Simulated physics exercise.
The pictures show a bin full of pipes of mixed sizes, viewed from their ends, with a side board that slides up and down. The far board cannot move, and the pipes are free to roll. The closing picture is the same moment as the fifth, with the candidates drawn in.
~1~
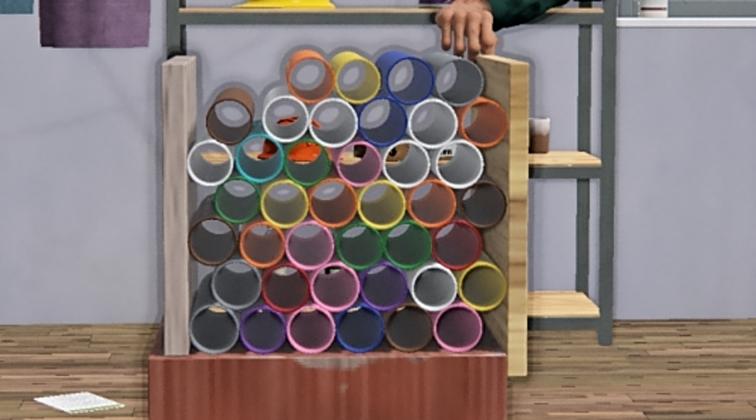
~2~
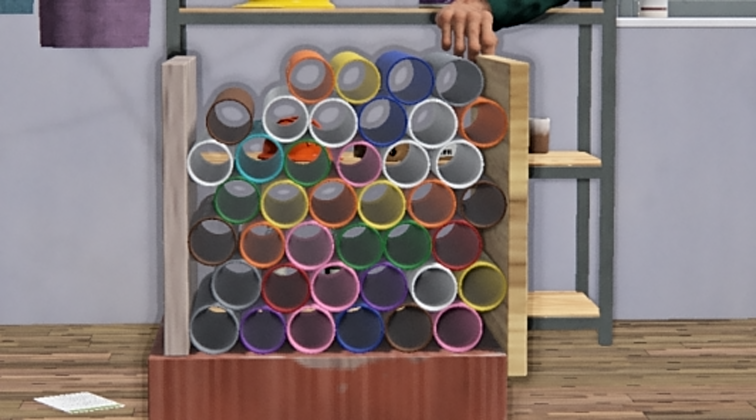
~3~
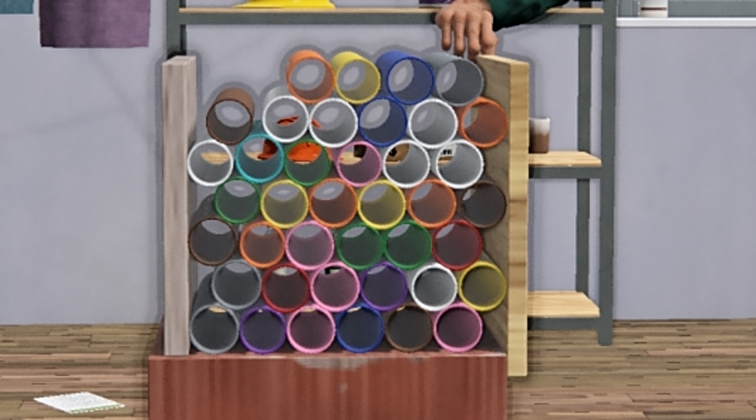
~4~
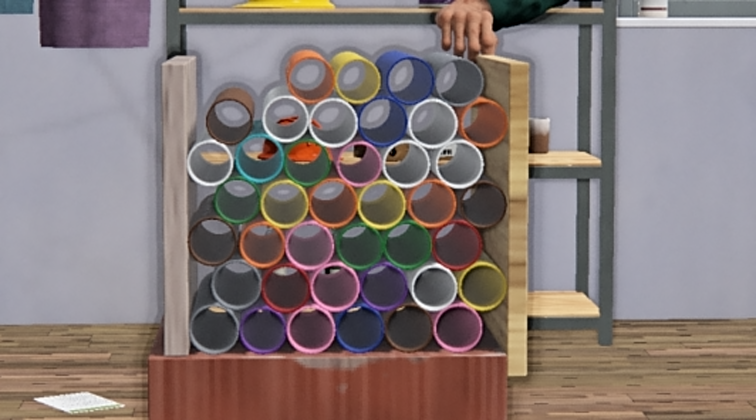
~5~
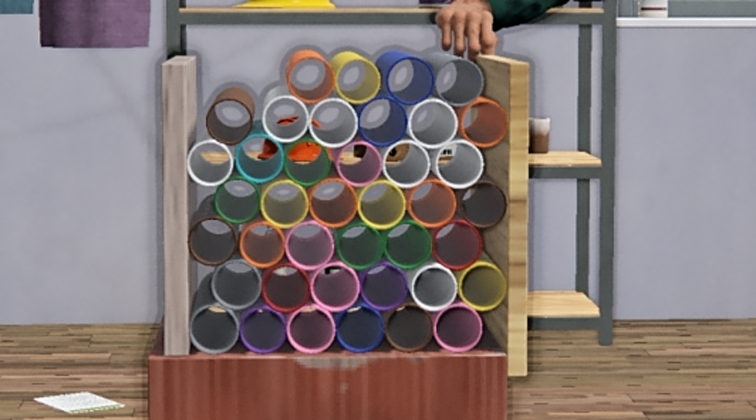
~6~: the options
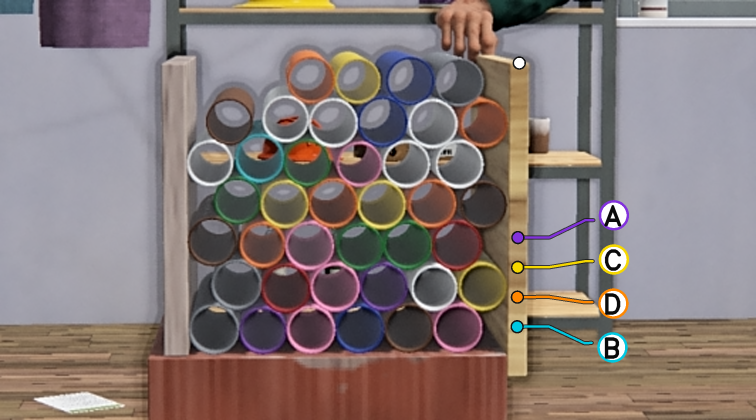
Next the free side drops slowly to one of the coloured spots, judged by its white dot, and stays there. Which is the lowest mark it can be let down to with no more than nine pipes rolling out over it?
Mark D is as low as it can go.
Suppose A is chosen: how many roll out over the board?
At A the number is two.
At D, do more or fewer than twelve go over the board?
Fewer than twelve.
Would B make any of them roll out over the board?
At B: Yes.
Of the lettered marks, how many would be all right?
Three of them.
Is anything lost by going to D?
Yes.
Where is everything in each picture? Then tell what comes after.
In the first frame, a yellow pipe (381, 205); a white pipe (406, 164); a white pipe (433, 124).
In the second frame, a white pipe (433, 124); a grey pipe (459, 83).
In the third frame, side board (496, 202); a grey pipe (214, 329).
In the fourth frame, a pink pipe (458, 328); a pink pipe (335, 287).
In the fifth frame, a pink pipe (310, 246); a yellow pipe (381, 205); a white pipe (406, 164).
On the marked copy, A at (518, 238); B at (517, 327); C at (517, 267); D at (517, 297); the white dot at (519, 63).
Following D. Soon after the start, top of the board (508, 161).
Later, top of the board (507, 268).
In the end, top of the board (507, 296), seven out over the board.
As for the rest, A two out over the board; B more than nine out over the board; C about six out over the board.
